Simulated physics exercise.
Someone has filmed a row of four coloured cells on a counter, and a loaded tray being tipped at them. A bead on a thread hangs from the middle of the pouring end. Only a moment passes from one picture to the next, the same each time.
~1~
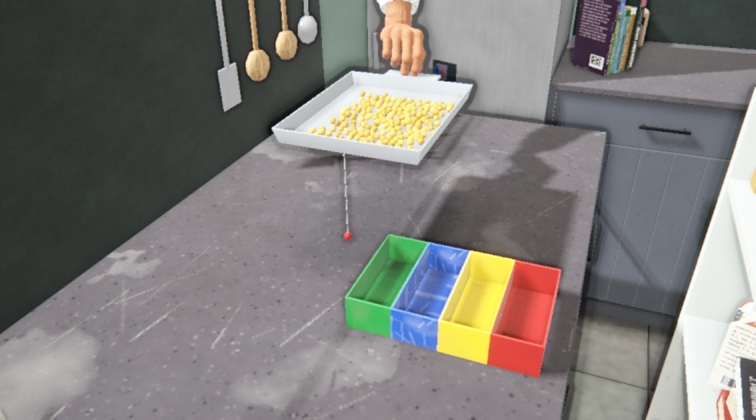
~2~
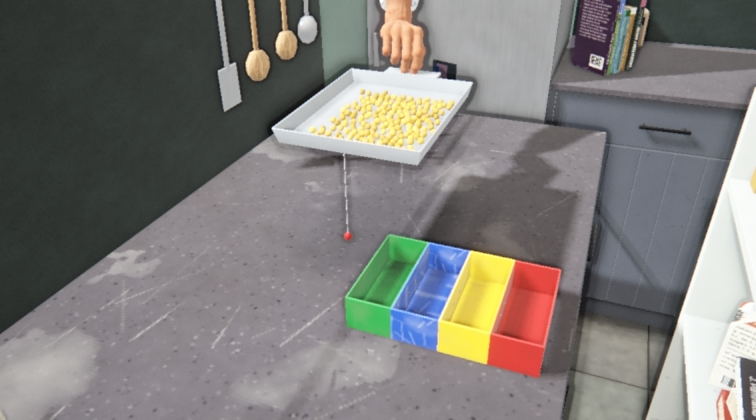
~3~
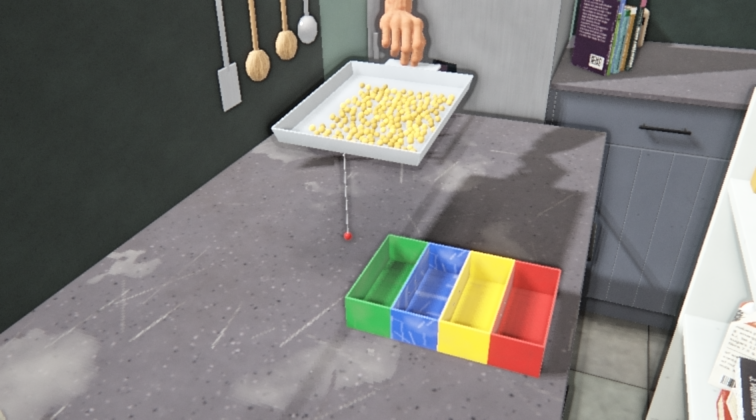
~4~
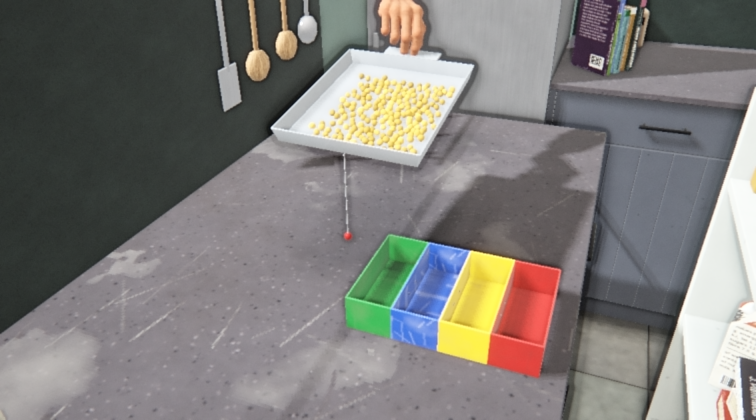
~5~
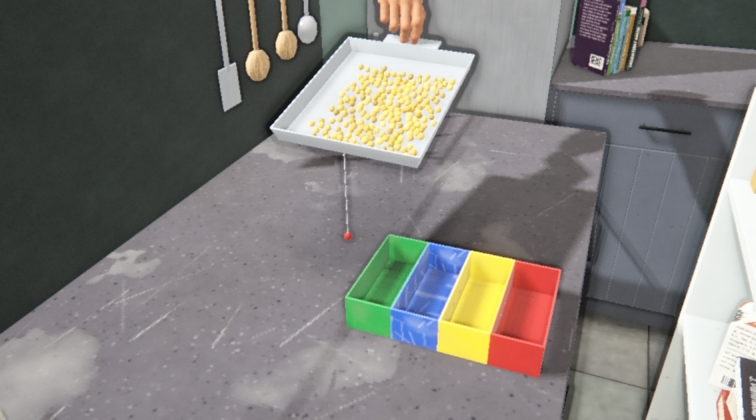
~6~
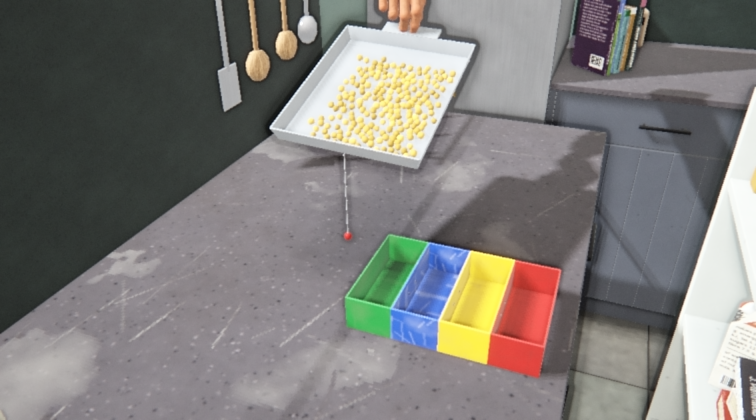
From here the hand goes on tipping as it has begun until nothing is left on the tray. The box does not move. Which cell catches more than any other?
Fullest: The green cell.
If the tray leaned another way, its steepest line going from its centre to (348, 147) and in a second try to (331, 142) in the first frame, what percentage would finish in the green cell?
The first gives 30 %, the second 10 %.
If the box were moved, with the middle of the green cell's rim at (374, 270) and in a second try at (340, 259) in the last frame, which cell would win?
One: The green cell. Two: That blue cell.
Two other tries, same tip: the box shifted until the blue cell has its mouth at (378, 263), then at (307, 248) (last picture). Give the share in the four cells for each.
In turn 90 and 80 in a hundred.
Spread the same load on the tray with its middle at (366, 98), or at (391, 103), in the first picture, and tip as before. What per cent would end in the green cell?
Roughly 30 per cent, and 50 per cent.
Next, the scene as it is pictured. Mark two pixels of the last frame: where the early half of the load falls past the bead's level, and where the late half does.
Around (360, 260) and then (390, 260).
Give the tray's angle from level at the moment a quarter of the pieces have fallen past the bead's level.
Near 110 degrees.
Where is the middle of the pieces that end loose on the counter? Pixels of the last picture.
Roughly at (316, 308).
Just after the last frame, tray tipped steeply; every one on the tray.
A moment on, tray tipped right over; almost all on the tray; just a few falling or outside the box.
Further on, tray tipped past a quarter turn; roughly a third in the green cell; about a tenth in the blue cell; roughly half falling or outside the box.
When it is over, tray tipped past a quarter turn; roughly half in the green cell; about a tenth in the blue cell; not one in the red cell; not one in the yellow cell; roughly half outside the box.
